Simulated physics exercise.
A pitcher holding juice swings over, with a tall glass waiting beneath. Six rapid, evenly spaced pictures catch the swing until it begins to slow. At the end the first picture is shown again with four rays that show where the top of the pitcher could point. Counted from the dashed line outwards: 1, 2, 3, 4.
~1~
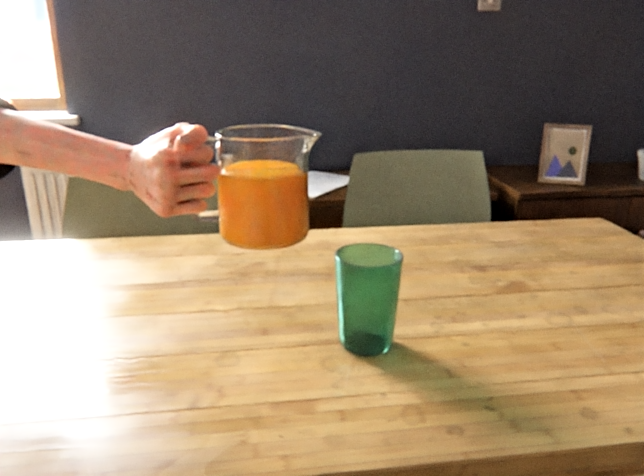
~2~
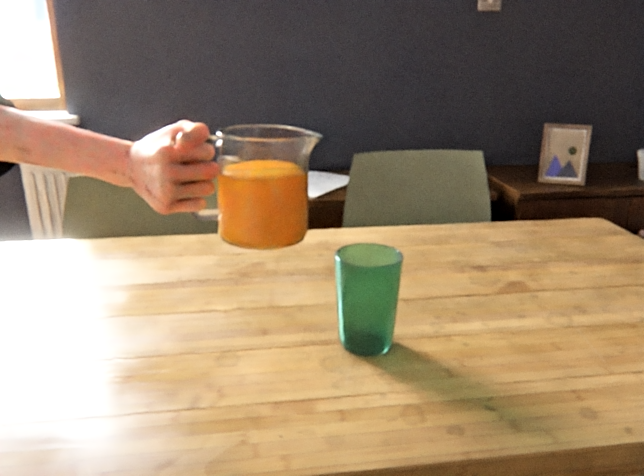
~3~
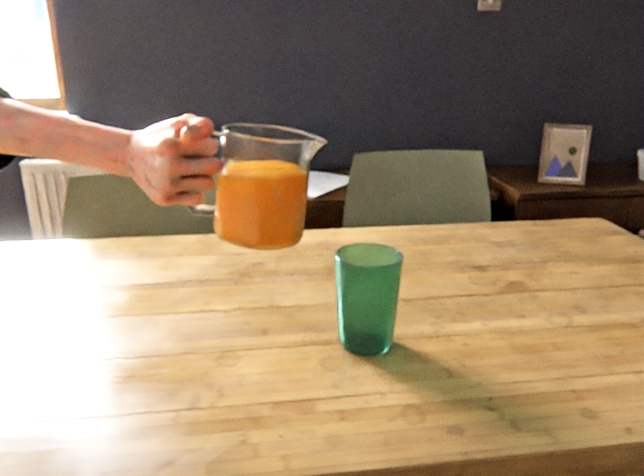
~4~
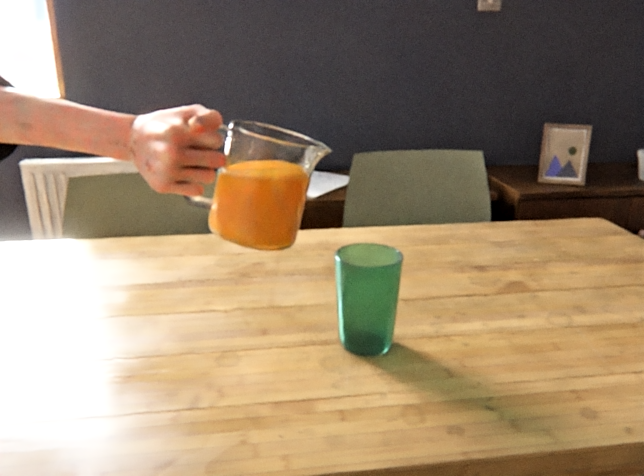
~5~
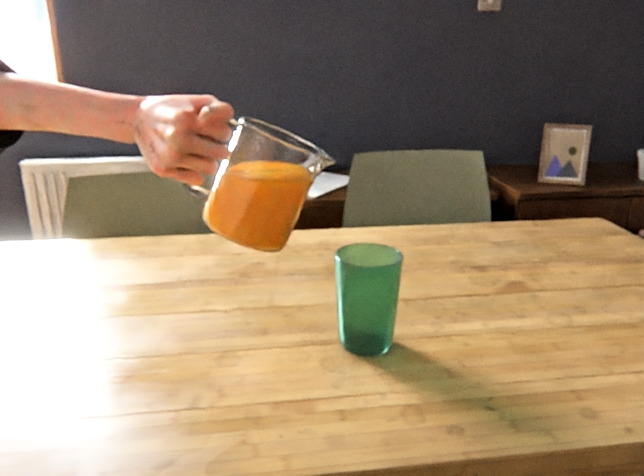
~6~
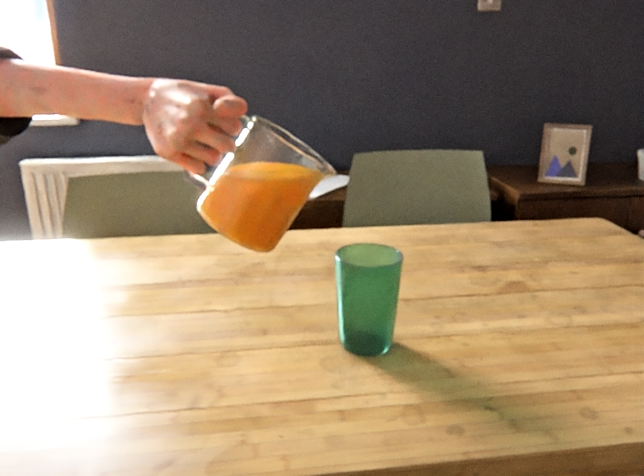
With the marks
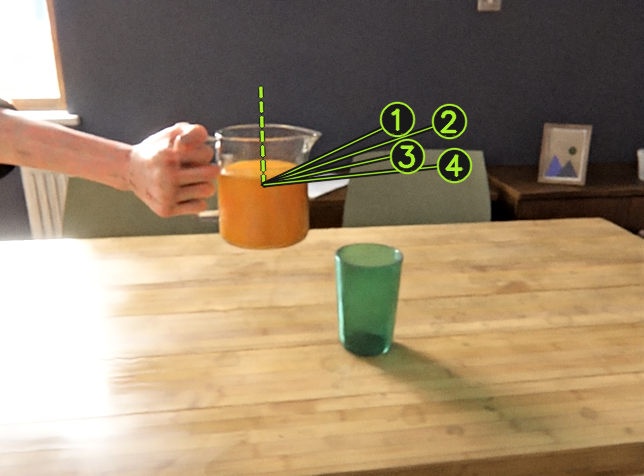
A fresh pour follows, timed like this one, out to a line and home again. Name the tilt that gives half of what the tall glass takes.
Take 1.
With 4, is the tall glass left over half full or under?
Over half.
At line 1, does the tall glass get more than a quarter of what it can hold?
Yes.
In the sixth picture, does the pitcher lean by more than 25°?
Yes, it does.
On the marked copy, 1 at (382, 128); 2 at (433, 126); 3 at (389, 157); 4 at (437, 166).
If 1 is chosen, the tall glass ends with about 49 % of what it can hold.
If 2 is chosen, the tall glass ends with about 65 % of what it can hold.
If 3 is chosen, the tall glass ends with about 80 % of what it can hold.
If 4 is chosen, the tall glass ends with about 93 % of what it can hold; 3 % of the juice is spilt.
